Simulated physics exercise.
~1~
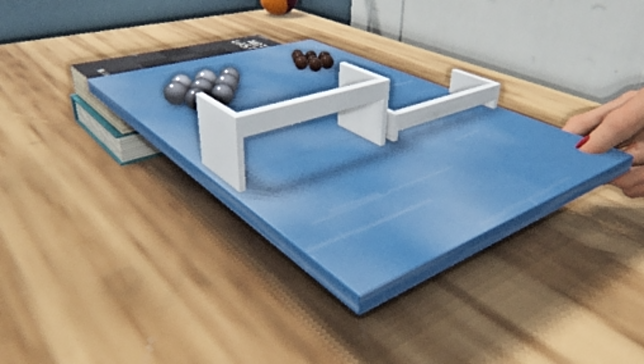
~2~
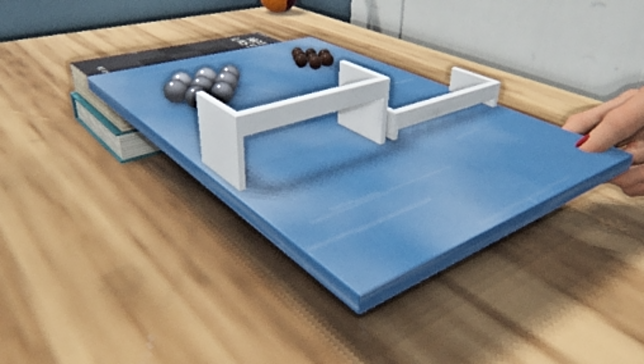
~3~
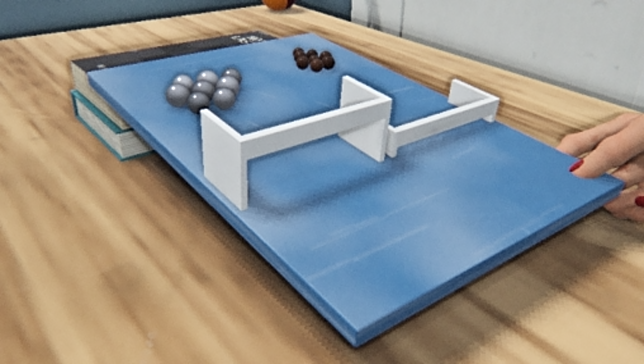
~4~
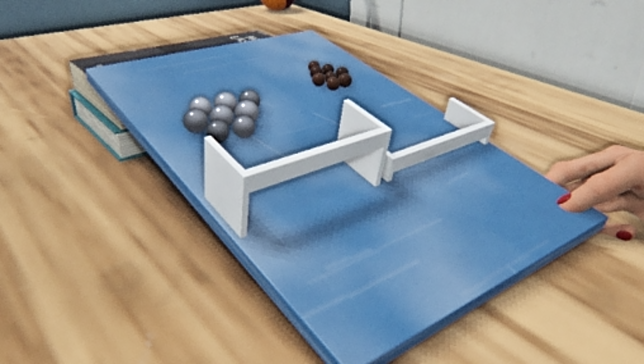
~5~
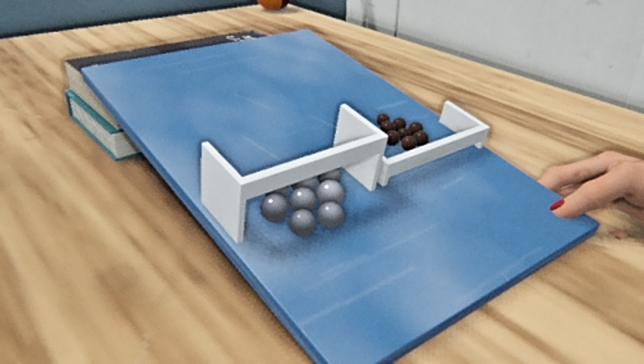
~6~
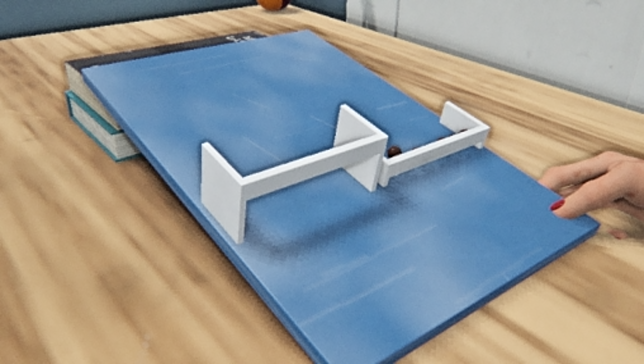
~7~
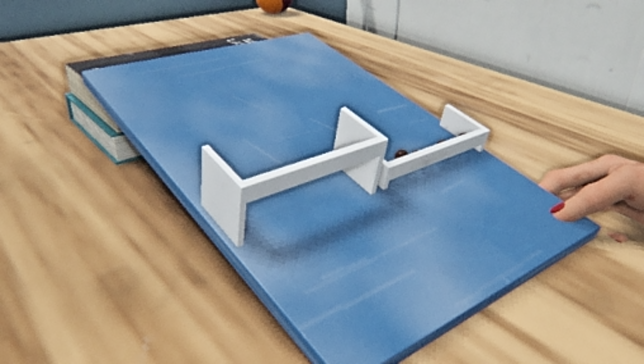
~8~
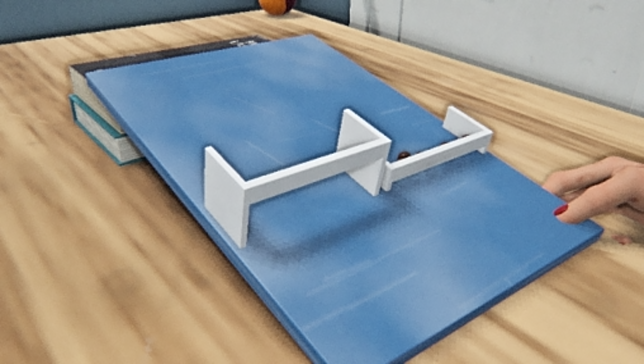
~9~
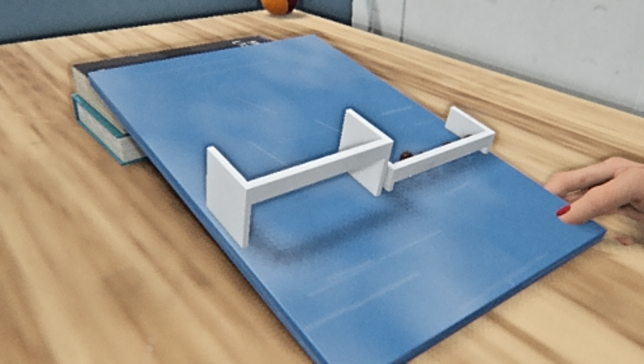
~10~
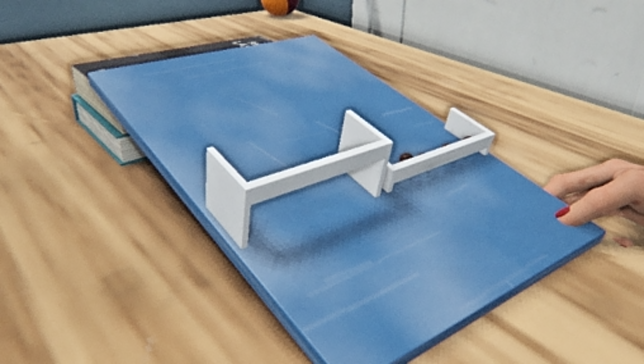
Gray balls roll under a white gate as a hand lowers the blue board; brown ones stop.
